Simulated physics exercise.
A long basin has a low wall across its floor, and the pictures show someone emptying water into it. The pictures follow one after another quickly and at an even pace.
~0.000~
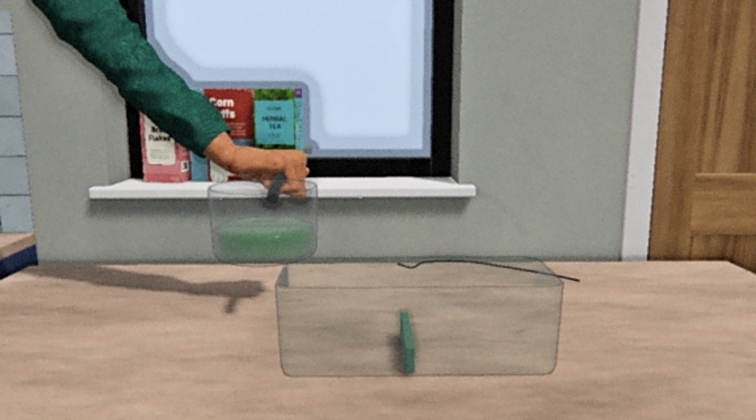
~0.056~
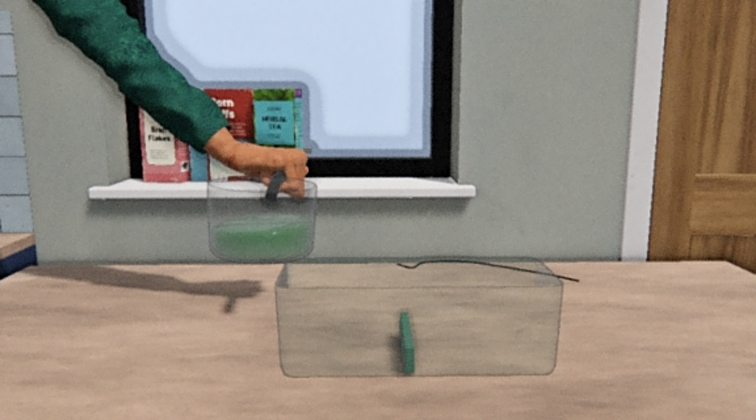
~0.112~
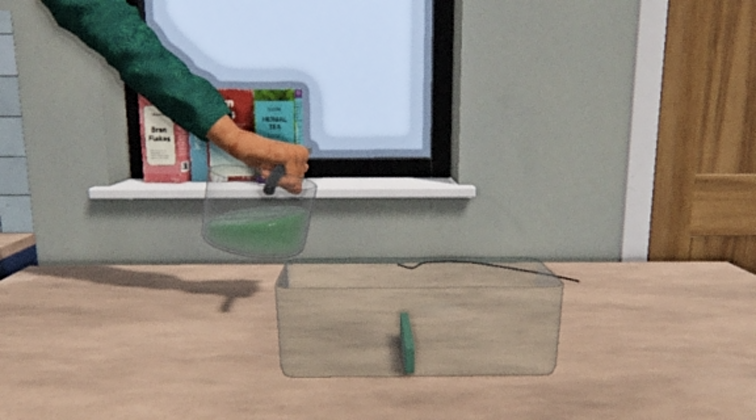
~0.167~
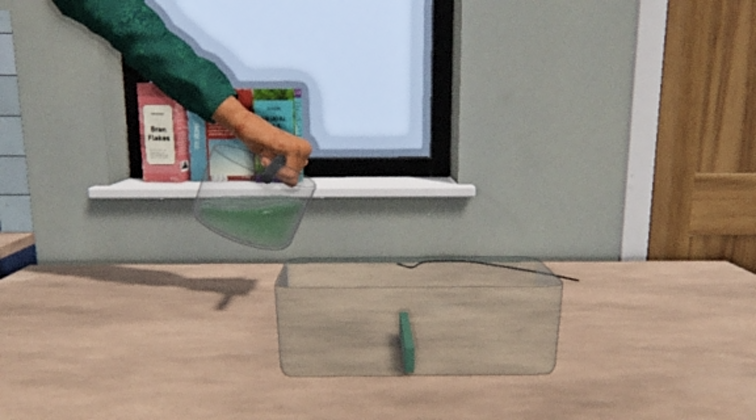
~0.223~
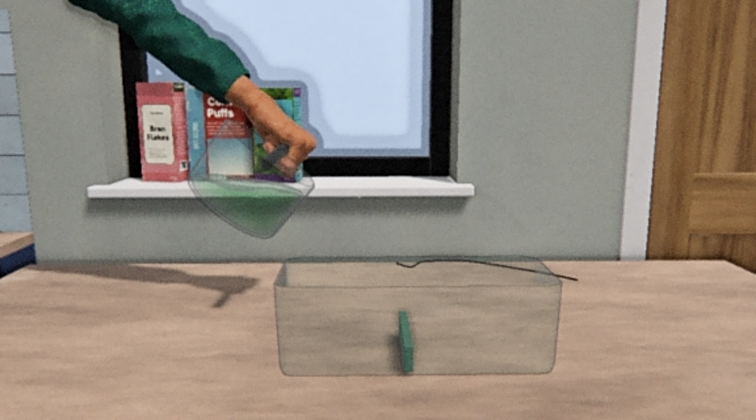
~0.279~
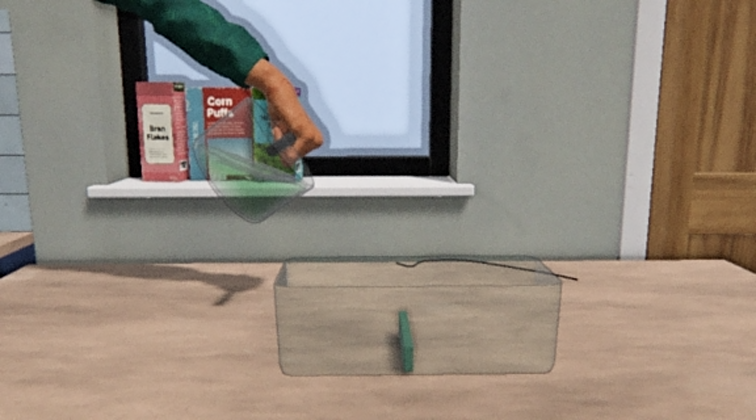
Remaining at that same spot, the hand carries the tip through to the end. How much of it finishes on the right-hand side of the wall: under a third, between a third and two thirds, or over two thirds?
The share right of the wall ends up within a third to two thirds.
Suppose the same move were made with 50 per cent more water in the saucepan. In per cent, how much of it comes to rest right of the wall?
My estimate is about 50 percent.
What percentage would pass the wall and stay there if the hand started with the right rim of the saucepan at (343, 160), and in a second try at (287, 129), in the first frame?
It comes to 70 % the first time and 35 % the second.
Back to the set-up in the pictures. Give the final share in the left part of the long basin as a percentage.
It comes to about 45 per cent.
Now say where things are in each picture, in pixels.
Tilt 0°; pouring edge (317, 187); surface from (216, 225) to (315, 224); the long basin's rim runs from (282, 274) to (550, 272); the wall's top is at (407, 330), in the first picture.
Tilt 3°; pouring edge (316, 188); surface from (214, 225) to (313, 220), in the second picture.
Tilt 11°; pouring edge (316, 188); surface from (208, 219) to (309, 211), in the third picture.
Tilt 23°; pouring edge (315, 188); surface from (199, 202) to (306, 201), in the fourth picture.
Tilt 38°; pouring edge (313, 187); surface from (194, 175) to (305, 192), in the fifth picture.
Tilt 55°; pouring edge (313, 187); surface from (200, 146) to (303, 181), in the sixth picture.
A moment on, the saucepan is tipped on its side and 52 per cent is still to pour, 0 is left of the wall and 0 right of it.
Next, the saucepan is tipped on its side and 13 per cent is still to pour, 23 is left of the wall and 42 right of it.
Then the saucepan is tipped on its side and 4 per cent is still to pour, 31 is left of the wall and 50 right of it.
Later the saucepan is tipped on its side and 1 per cent is still to pour, 43 is left of the wall and 48 right of it.
At rest 47 per cent lies left of the wall, 49 right of it and 5 outside.
